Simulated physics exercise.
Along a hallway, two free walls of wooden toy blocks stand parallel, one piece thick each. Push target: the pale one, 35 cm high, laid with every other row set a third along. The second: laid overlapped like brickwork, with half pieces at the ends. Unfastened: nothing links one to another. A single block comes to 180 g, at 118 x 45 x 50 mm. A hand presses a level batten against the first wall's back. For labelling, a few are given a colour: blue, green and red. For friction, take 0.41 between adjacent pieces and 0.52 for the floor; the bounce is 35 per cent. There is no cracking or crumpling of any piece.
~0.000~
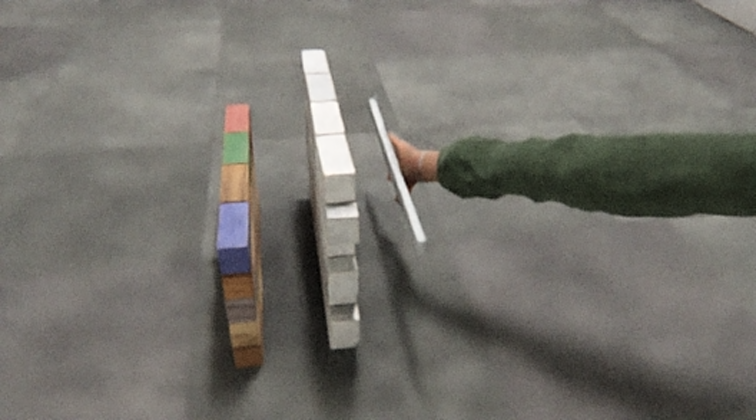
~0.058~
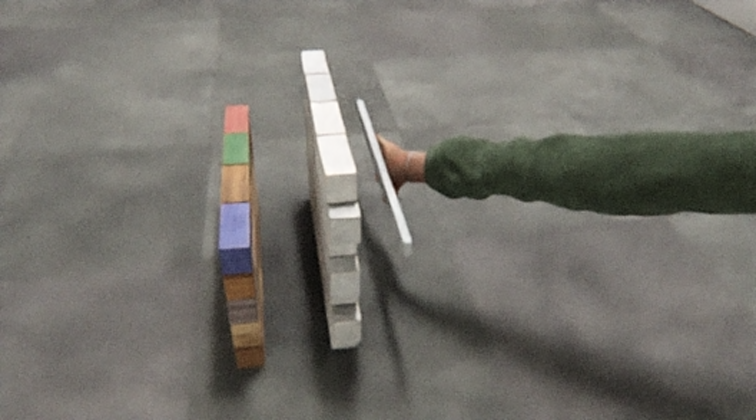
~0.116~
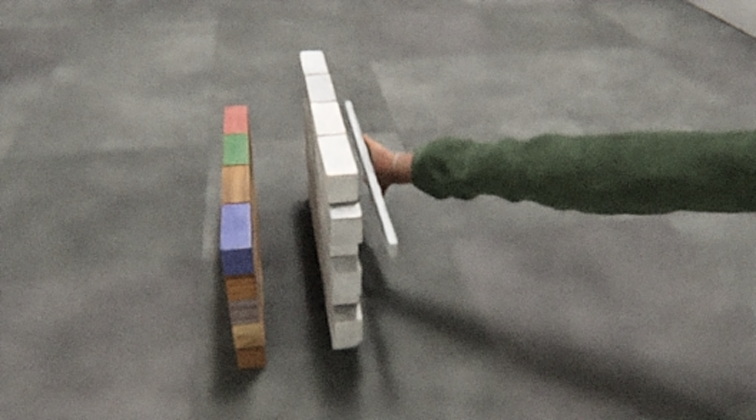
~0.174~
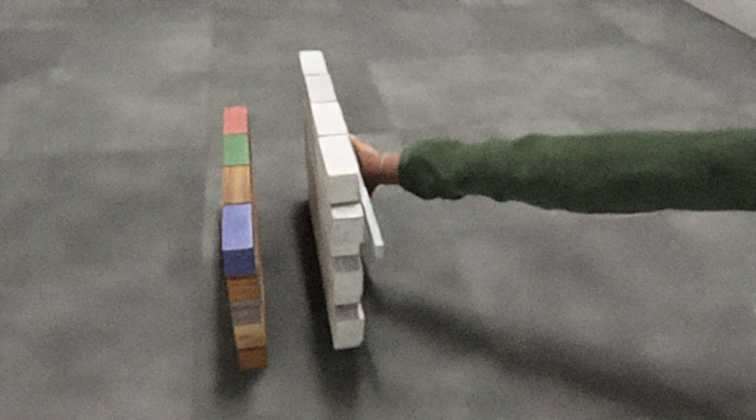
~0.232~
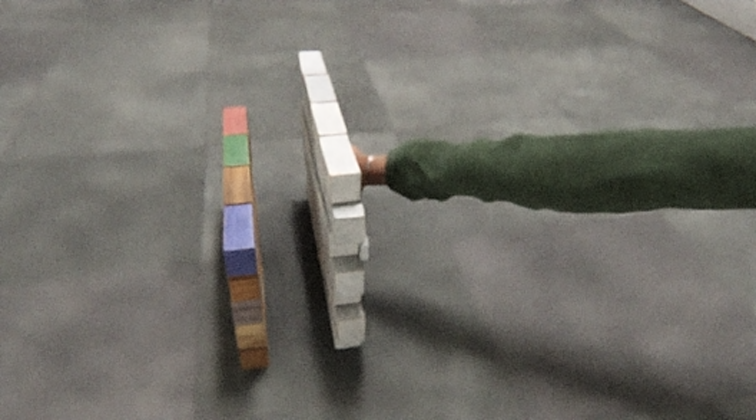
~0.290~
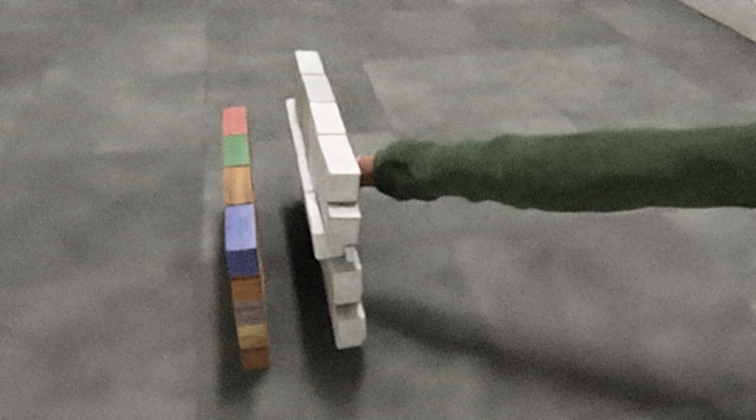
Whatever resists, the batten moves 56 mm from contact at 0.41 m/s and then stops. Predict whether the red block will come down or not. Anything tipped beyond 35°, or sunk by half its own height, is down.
The red block will come down.
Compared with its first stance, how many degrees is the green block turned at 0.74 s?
Tilt: Approx. 50°.
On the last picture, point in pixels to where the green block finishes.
In the last picture it sits at roughly (50, 269).
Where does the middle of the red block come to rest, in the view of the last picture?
About (80, 226) in the last picture.
By 0.54 s, 12 of the pale wall down; none of the 22 blocks of the second wall down, 16 disturbed; red block tilted 11°; green block tilted 11°.
By 0.74 s, 25 of the pale wall down; 17 of the 22 blocks of the second wall down; red block tilted 54°, 9 cm lower; blue block tilted 54°, 9 cm lower.
When it is over (1.9 s), 25 of the pale wall down; 19 of the 22 blocks of the second wall down; red block on its side; blue block on its side; green block on its side. In pixels of the last frame, middles, red block near (81, 227), blue block near (27, 373).
